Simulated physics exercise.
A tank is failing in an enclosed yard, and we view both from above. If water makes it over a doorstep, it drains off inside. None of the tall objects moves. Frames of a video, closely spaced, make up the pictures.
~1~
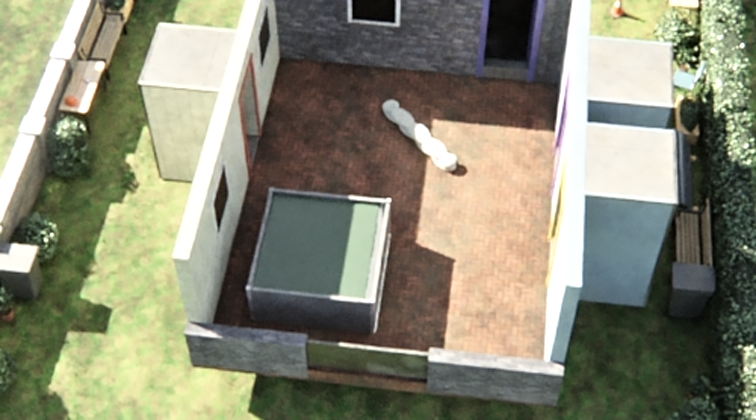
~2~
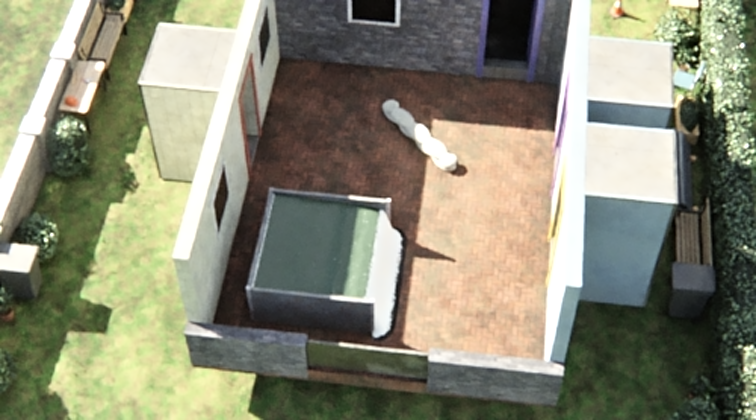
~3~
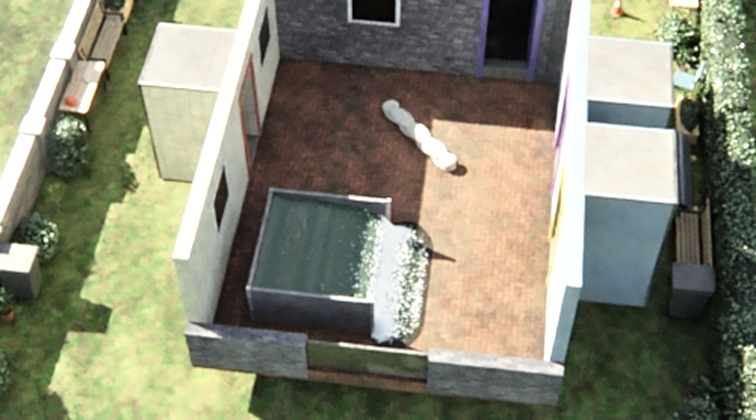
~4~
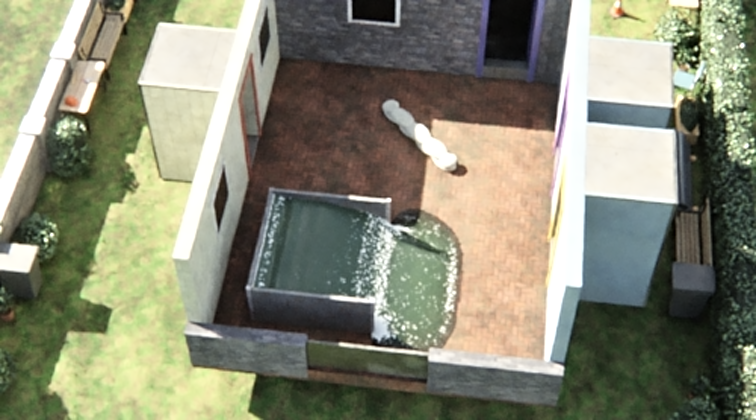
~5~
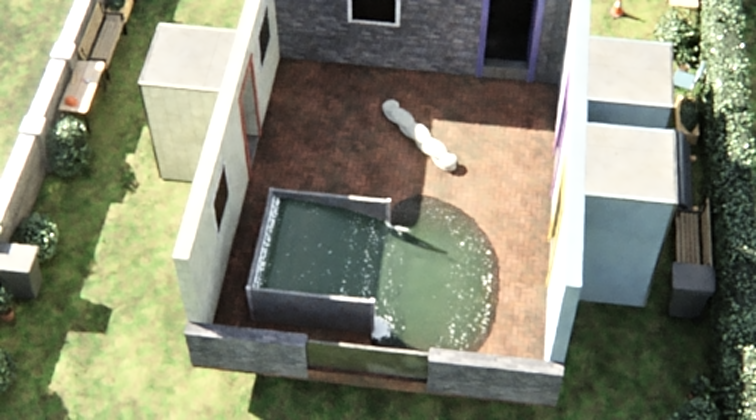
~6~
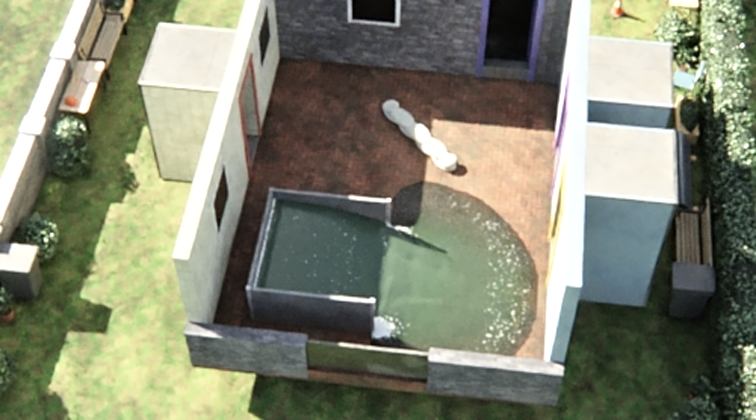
In a walled brick yard seen from above, the right side of a square water tank gave way, and foamy water poured out and spread rightward across the paving in a widening, rounded greenish pool.
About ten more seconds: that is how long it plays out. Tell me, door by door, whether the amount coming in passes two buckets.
In order: Most likely the blue door gets two buckets or less; most likely the red door gets two buckets or less; most likely the yellow door gets too much water; most likely the purple door gets two buckets or less.
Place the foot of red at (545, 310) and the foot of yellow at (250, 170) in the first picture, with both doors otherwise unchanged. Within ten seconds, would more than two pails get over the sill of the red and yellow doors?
Outcome - red door runs over the limit, yellow door keeps within bounds.
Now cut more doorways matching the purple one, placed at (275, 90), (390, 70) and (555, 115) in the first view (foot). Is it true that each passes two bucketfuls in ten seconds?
Result, in listed order - doesn't reach the limit, doesn't reach the limit, doesn't reach the limit.
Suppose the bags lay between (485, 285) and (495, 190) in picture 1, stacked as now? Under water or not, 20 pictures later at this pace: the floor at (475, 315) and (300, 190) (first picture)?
Point 1: Swamped; point 2: Not wet.
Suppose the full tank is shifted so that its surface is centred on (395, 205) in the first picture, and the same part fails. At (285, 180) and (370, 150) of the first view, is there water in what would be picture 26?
Spot one ends up left untouched, spot two left untouched.
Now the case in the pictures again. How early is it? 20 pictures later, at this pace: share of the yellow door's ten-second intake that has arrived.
About 95 per cent.
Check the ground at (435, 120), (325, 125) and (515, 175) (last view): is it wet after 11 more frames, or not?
The three points read clear, clear and soaked through.
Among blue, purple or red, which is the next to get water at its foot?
Answer: The door marked purple.
A moment on, water covers 35 % of the floor; the blue door not reached, the red door not reached, the yellow door over two buckets in, the purple door wet at the sill, nothing in.
Next, water covers 40 % of the floor; the blue door not reached, the red door not reached, the yellow door far over two buckets in, the purple door wet at the sill, nothing in.
Then, water covers 50 % of the floor; the blue door wet at the sill, nothing in, the red door not reached, the yellow door far over two buckets in, the purple door wet at the sill, nothing in.
Later, water covers 85 % of the floor; the blue door wet at the sill, nothing in, the red door wet at the sill, nothing in, the yellow door far over two buckets in, the purple door wet at the sill, nothing in.
In the end, water covers 95 % of the floor; the blue door wet at the sill, nothing in, the red door under two buckets in, the yellow door far over two buckets in, the purple door wet at the sill, nothing in.
